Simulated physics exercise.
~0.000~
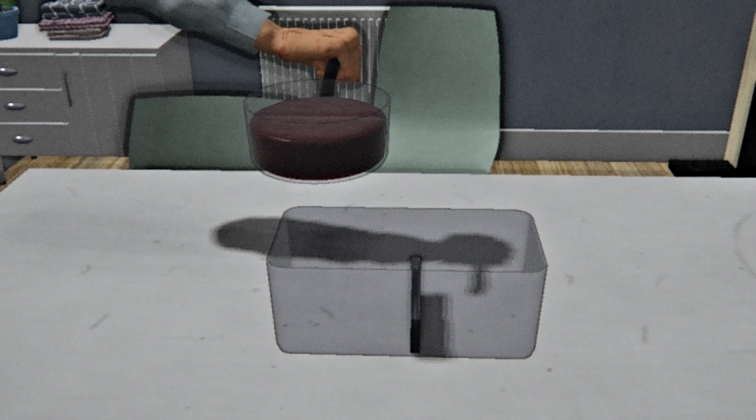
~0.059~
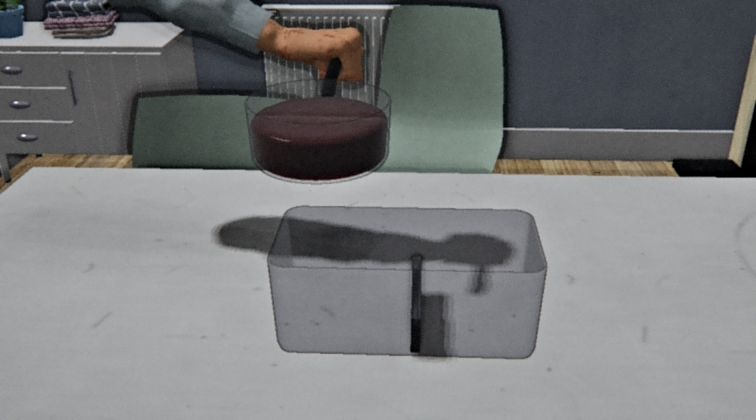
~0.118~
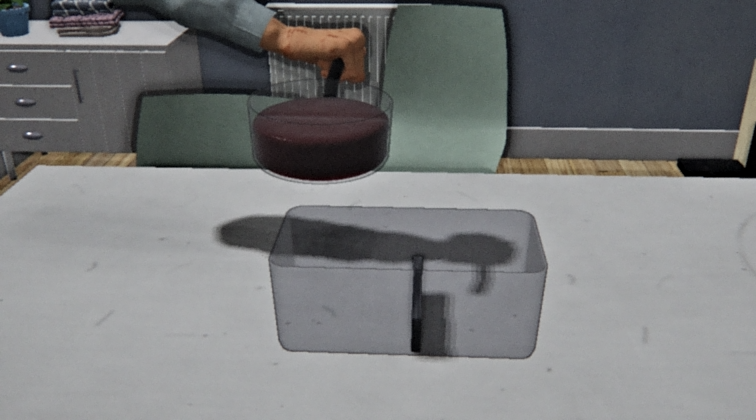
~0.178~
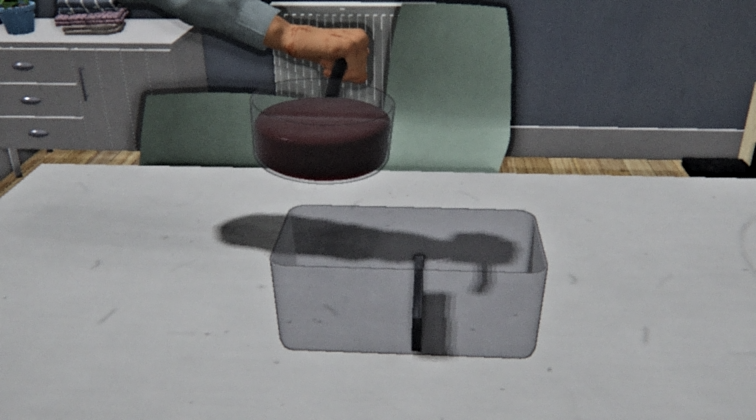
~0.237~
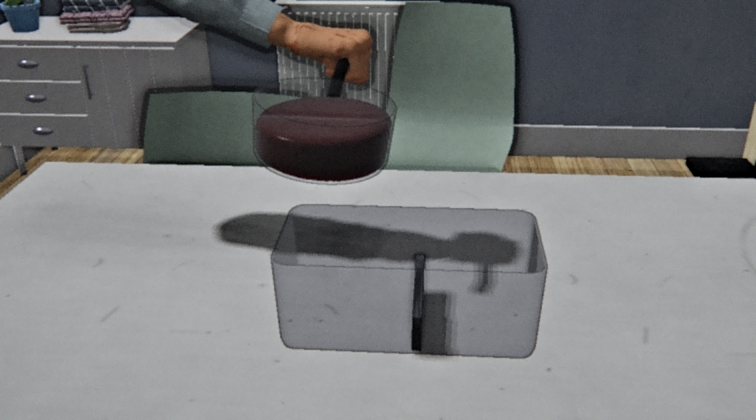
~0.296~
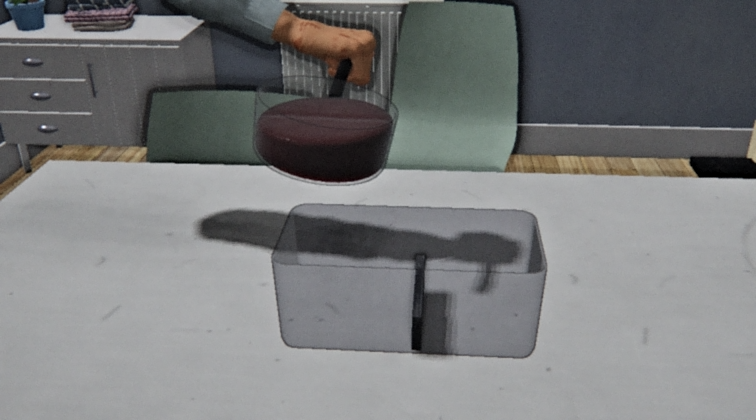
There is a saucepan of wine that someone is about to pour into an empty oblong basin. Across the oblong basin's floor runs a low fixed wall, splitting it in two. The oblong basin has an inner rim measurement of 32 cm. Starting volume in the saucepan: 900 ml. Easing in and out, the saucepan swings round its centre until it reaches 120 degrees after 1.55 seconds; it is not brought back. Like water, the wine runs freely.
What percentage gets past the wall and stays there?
About 70 per cent.
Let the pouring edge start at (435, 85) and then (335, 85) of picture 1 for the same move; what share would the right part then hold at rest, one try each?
The first try gives 90 percent and the second 20 percent.
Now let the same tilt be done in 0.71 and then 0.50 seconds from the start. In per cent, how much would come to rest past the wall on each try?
Result: 50 per cent, then 40 per cent.
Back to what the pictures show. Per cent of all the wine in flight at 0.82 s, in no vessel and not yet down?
Share: Roughly 32 per cent.
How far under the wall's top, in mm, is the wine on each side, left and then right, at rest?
It's around 40 mm on the left side and around 18 mm on the right side.
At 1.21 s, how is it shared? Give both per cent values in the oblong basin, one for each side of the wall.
Near 20 on the left, 70 on the right.
After 0.82 s the tilt is 66° and 48 per cent is still to pour, 1 is left of the wall and 19 right of it.
After 1.21 s the tilt is 106° and 5 per cent is still to pour, 20 is left of the wall and 70 right of it.
After 1.61 s the tilt is 120° and 0 per cent is still to pour, 29 is left of the wall and 70 right of it.
After 2.05 s the tilt is 120° and 0 per cent is still to pour, 29 is left of the wall and 70 right of it.
In the end 29 per cent lies left of the wall, 70 right of it and 0 outside.
